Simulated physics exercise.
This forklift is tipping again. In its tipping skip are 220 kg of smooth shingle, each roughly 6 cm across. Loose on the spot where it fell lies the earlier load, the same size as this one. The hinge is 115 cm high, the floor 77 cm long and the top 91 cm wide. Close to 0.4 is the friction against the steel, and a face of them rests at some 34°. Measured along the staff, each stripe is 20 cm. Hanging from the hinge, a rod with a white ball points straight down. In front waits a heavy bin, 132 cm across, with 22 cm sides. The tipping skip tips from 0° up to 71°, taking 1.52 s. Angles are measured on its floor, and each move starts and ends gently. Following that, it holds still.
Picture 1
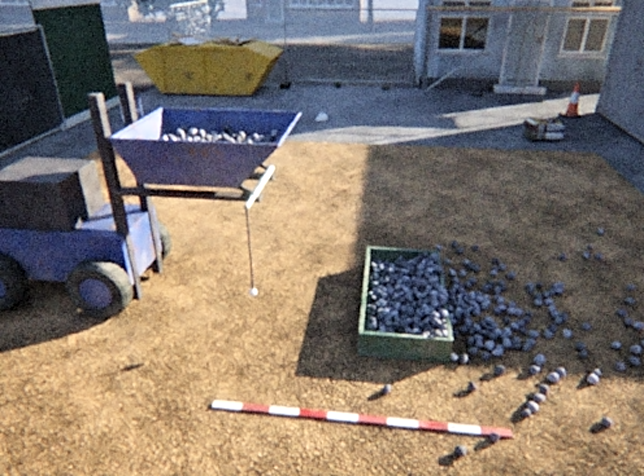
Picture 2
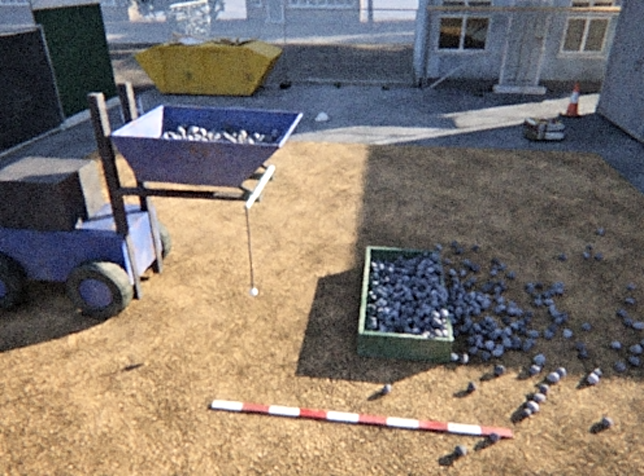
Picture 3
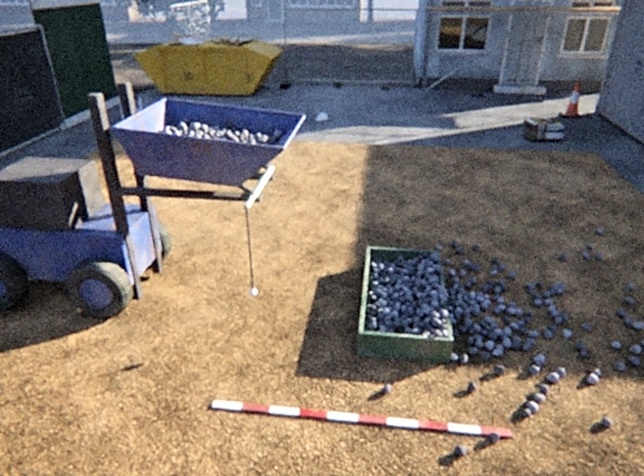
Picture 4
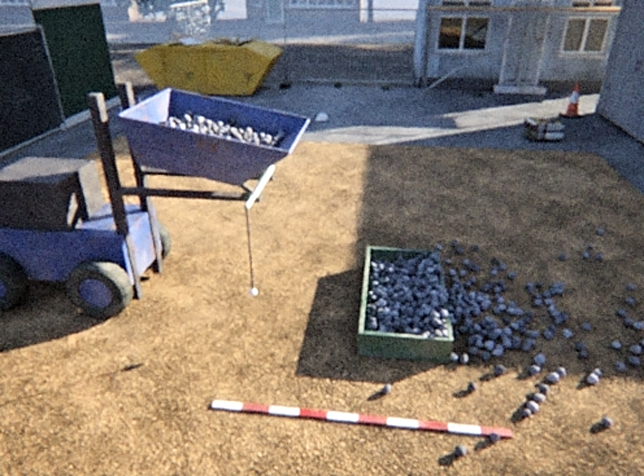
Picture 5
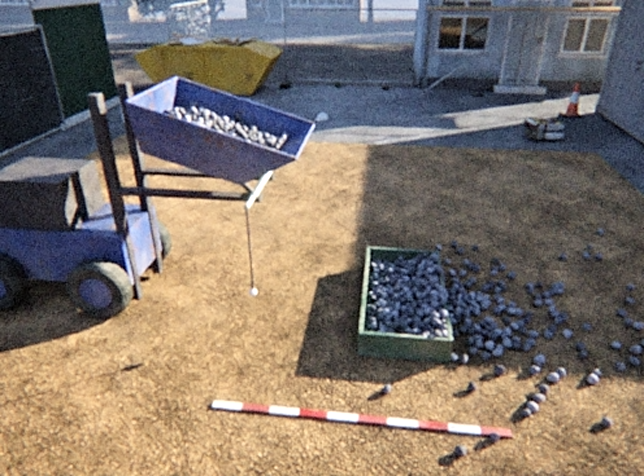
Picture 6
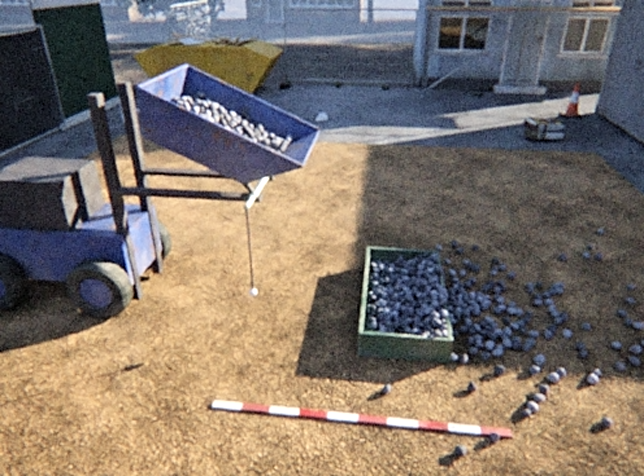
Construction yard, a blue forklift gradually tilting its raised skip of pale stones down to the right, near a green stone-filled bin.
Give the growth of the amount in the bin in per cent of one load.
Close to 80 out of 100.
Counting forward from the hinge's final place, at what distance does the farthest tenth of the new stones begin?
Close to 140 centimetres.
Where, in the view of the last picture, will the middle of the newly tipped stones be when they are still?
Their middle is at about (393, 288).
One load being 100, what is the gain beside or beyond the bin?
Roughly 10 per cent of a load.
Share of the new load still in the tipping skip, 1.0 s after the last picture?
Some 40 %, roughly, is held.
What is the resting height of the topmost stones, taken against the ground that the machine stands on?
About 38 cm up from the ground the machine stands on.
Then, 0.5 s after the last picture the floor is at 60°; in per cent of one load, 100 in the tipping skip, 72 in the bin, 28 beside or beyond the bin; the foremost stones are at (634, 298).
Then, 1.0 s after the last picture the floor is at 71°; in per cent of one load, 41 in the tipping skip, 30 short of the bin, 101 in the bin, 28 beside or beyond the bin; the foremost stones are at (634, 298).
Then, 1.4 s after the last picture the floor is at 71°; in per cent of one load, 8 in the tipping skip, 19 short of the bin, 141 in the bin, 32 beside or beyond the bin; the foremost stones are at (634, 298).
Then, 3.7 s after the last picture the floor is at 71°; in per cent of one load, 0 in the tipping skip, 12 short of the bin, 152 in the bin, 36 beside or beyond the bin; the foremost stones are at (634, 298). Net gain in the bin, 80.
